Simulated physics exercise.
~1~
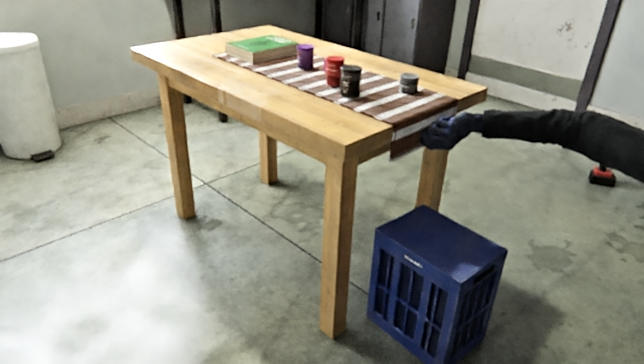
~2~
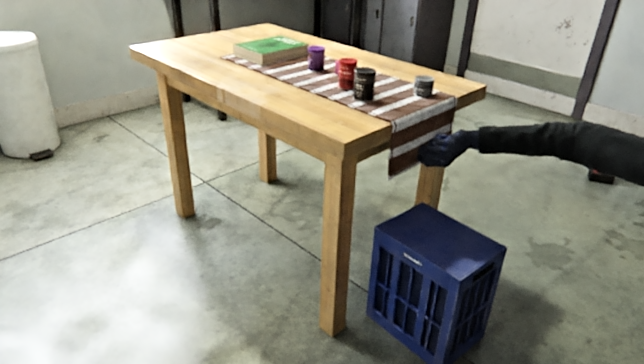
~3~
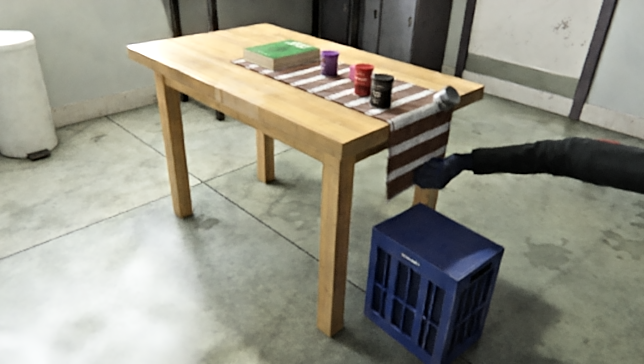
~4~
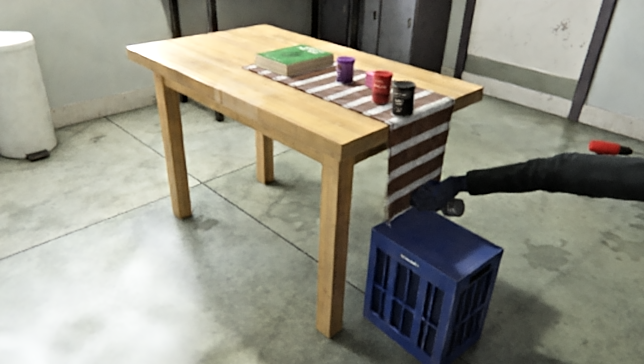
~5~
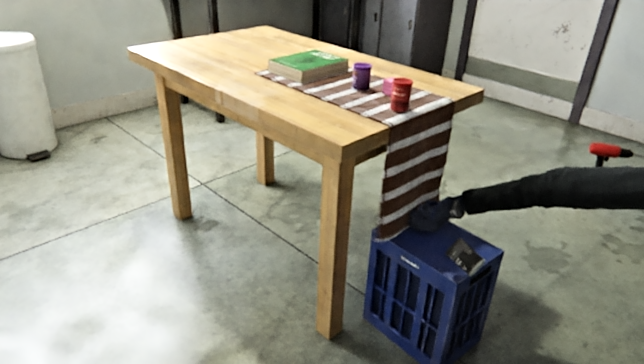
On a wooden workbench, a gloved hand pulls a striped scarf until two containers drop off.
